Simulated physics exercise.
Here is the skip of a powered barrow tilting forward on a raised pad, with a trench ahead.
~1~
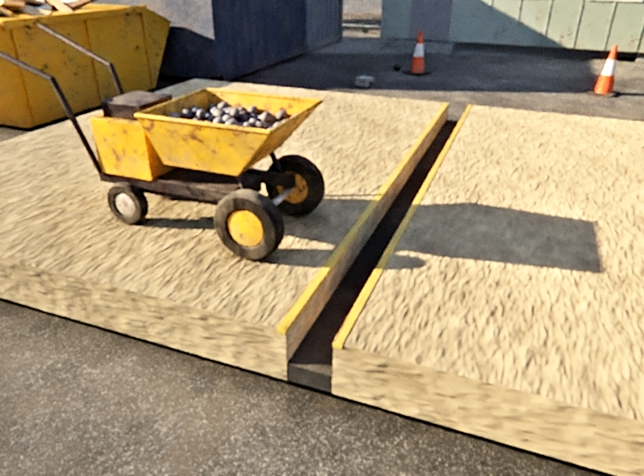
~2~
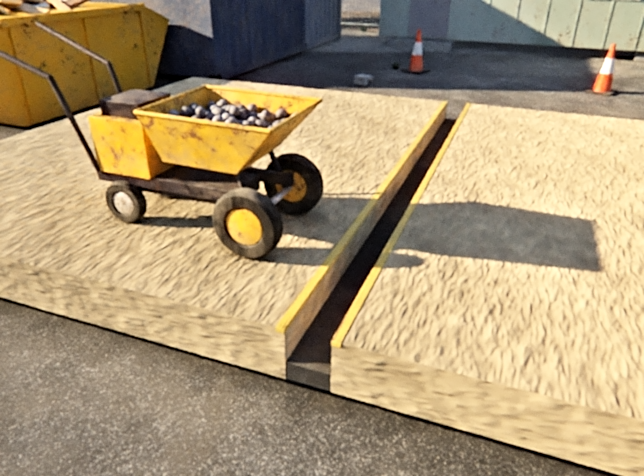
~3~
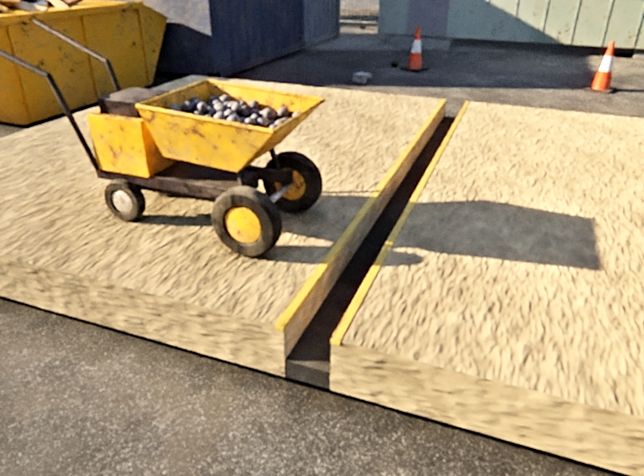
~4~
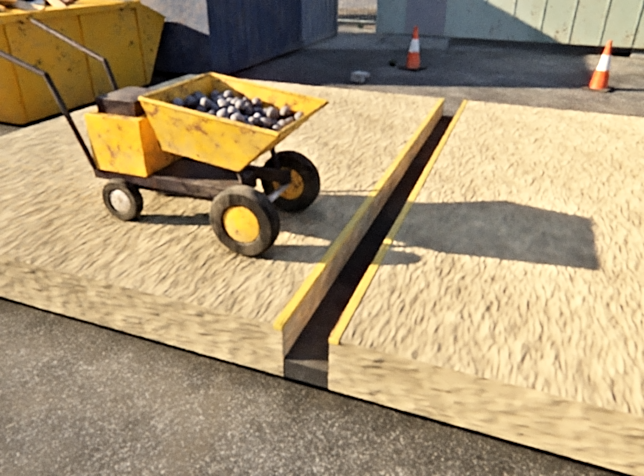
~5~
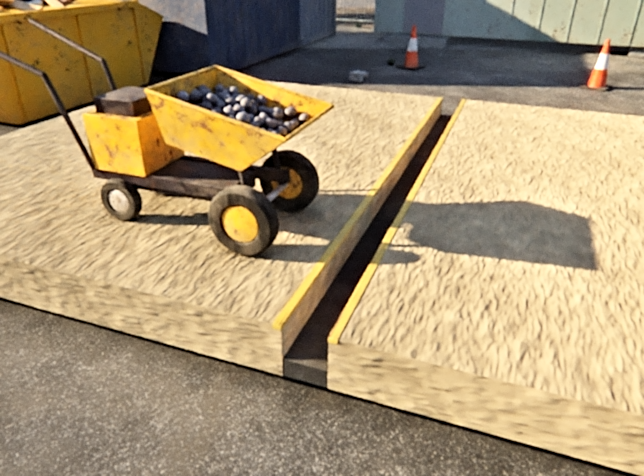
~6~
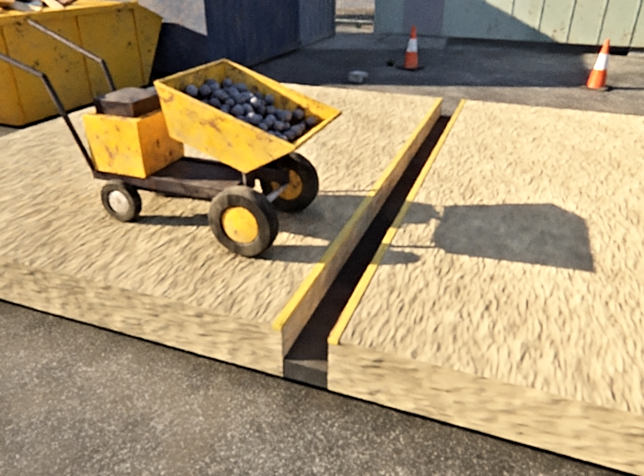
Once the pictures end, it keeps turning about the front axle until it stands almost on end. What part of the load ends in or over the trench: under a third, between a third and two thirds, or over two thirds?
It catches between a third and two thirds.
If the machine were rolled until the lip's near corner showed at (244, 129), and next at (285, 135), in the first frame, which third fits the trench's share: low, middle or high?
First over two thirds, then less than a third.
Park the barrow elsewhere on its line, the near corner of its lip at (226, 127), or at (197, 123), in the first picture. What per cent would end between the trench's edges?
Near 80 % and 50 %.
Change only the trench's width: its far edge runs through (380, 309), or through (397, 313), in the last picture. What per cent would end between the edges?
First some 80, then 100 per cent.
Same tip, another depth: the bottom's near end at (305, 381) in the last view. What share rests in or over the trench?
Some 50 per cent.
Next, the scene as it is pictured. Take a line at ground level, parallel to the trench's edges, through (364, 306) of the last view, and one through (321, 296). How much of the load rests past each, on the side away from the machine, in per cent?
The first gives 50 %, the second 90 %.
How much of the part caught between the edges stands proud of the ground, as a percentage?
Close to 5 per cent.
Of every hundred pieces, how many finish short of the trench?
It comes to 0 per cent or so.
Soon after the last picture, skip tipped steeply; all in the skip.
A little later, skip tipped steeply; most in the skip; a stray few in or heaped over the trench; a small part beyond it; a stray few falling.
Later still, skip tipped right over; a small part in the skip; about a third in or heaped over the trench; about two thirds beyond it.
By the end, skip tipped right over; about half in or heaped over the trench; about half beyond it.
